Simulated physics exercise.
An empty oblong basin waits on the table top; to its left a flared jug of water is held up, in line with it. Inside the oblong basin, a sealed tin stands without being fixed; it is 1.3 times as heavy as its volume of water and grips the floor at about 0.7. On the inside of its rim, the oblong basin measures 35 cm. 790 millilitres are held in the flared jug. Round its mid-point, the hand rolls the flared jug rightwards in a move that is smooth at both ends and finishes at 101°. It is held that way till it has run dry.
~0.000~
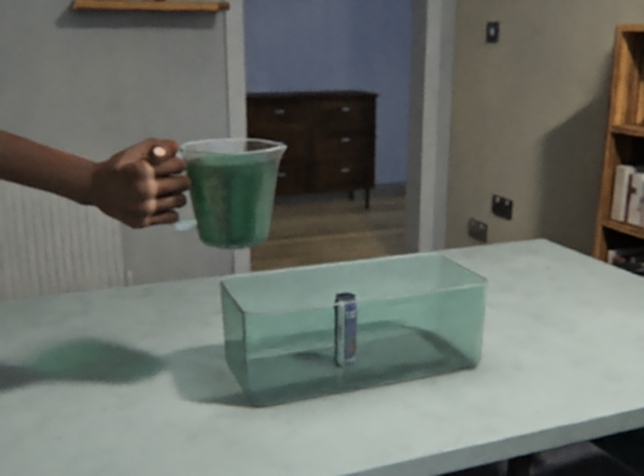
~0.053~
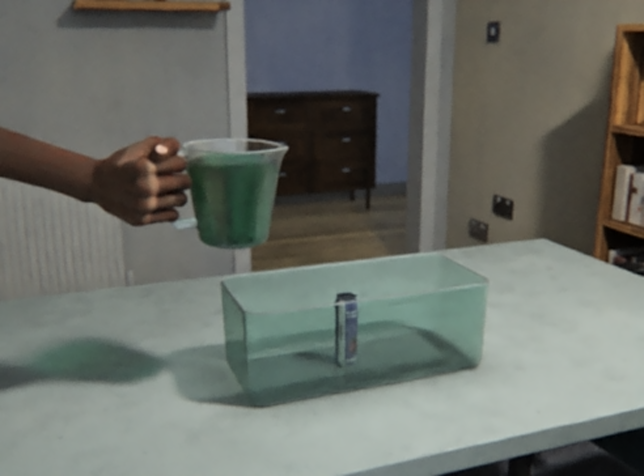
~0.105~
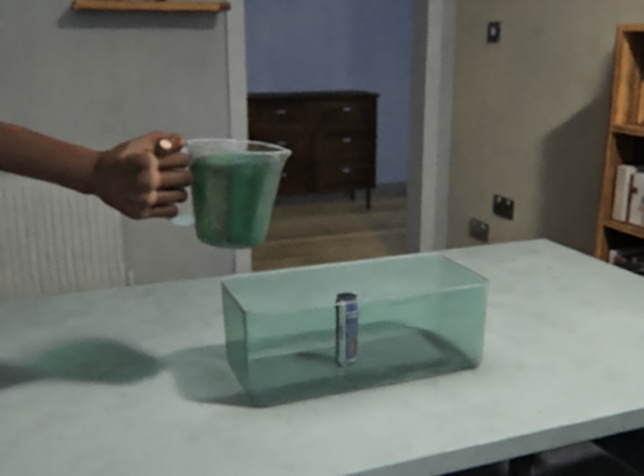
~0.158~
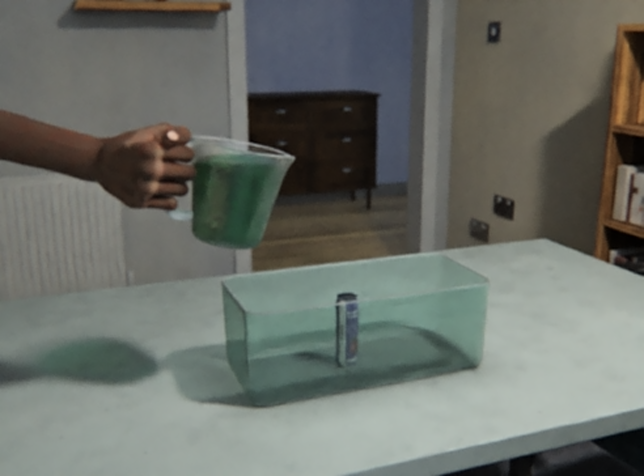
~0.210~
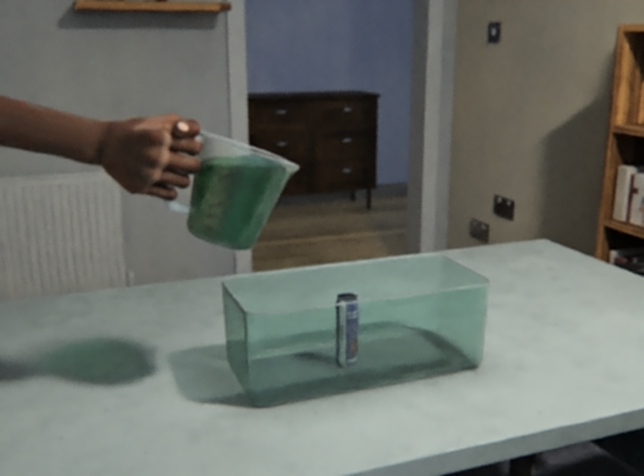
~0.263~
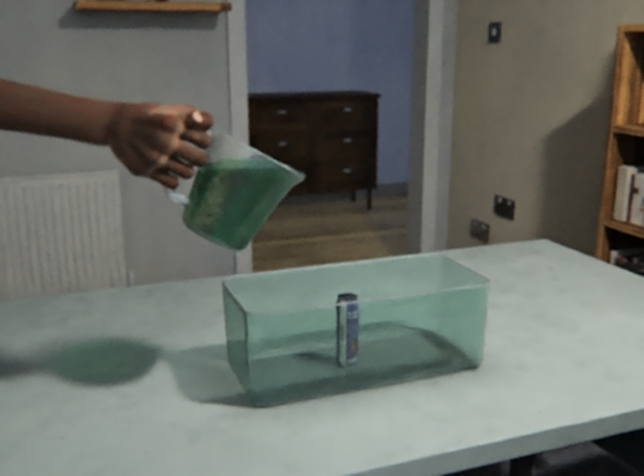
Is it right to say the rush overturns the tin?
Right.
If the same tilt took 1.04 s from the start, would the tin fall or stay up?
Outcome - the tin ends up overturned.
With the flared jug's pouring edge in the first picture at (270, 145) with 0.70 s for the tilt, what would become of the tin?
Then the tin comes down.
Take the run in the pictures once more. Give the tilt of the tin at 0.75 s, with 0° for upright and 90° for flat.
I'd say it is close to 0 degrees off upright.
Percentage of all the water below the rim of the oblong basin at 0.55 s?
Around 20%.
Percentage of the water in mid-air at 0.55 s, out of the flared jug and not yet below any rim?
Close to 26 in a hundred.
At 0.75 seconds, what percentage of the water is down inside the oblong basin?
The share is close to 76 percent.
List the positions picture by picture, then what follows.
In the first picture, it leans 0°; its right rim is at (285, 145); the water meets the walls at (186, 163) and (274, 158); the oblong basin's rim runs from (232, 297) to (463, 268); the tin's top is at (346, 299).
In the second picture, it leans 1°; its right rim is at (287, 146); the water meets the walls at (187, 162) and (275, 158).
In the third picture, it leans 5°; its right rim is at (290, 150); the water meets the walls at (190, 160) and (278, 160).
In the fourth picture, it leans 12°; its right rim is at (295, 157); the water meets the walls at (194, 161) and (282, 161).
In the fifth picture, it leans 20°; its right rim is at (299, 166); the water meets the walls at (198, 166) and (290, 165).
In the sixth picture, it leans 31°; its right rim is at (302, 178); the water meets the walls at (197, 178) and (295, 173); 1 per cent is over the edge.
By 0.55 s the tilt is 88° and 53 per cent is still to pour; the tin stands where it began.
By 0.75 s the tilt is 101° and 12 per cent is still to pour; the tin stands 2 cm from where it began.
By 0.97 s the tilt is 101° and 1 per cent is still to pour; the tin leans 47°.
By 1.21 s the tilt is 101° and 0 per cent is still to pour; the tin lies on its side.
At rest the tin lies on its side.
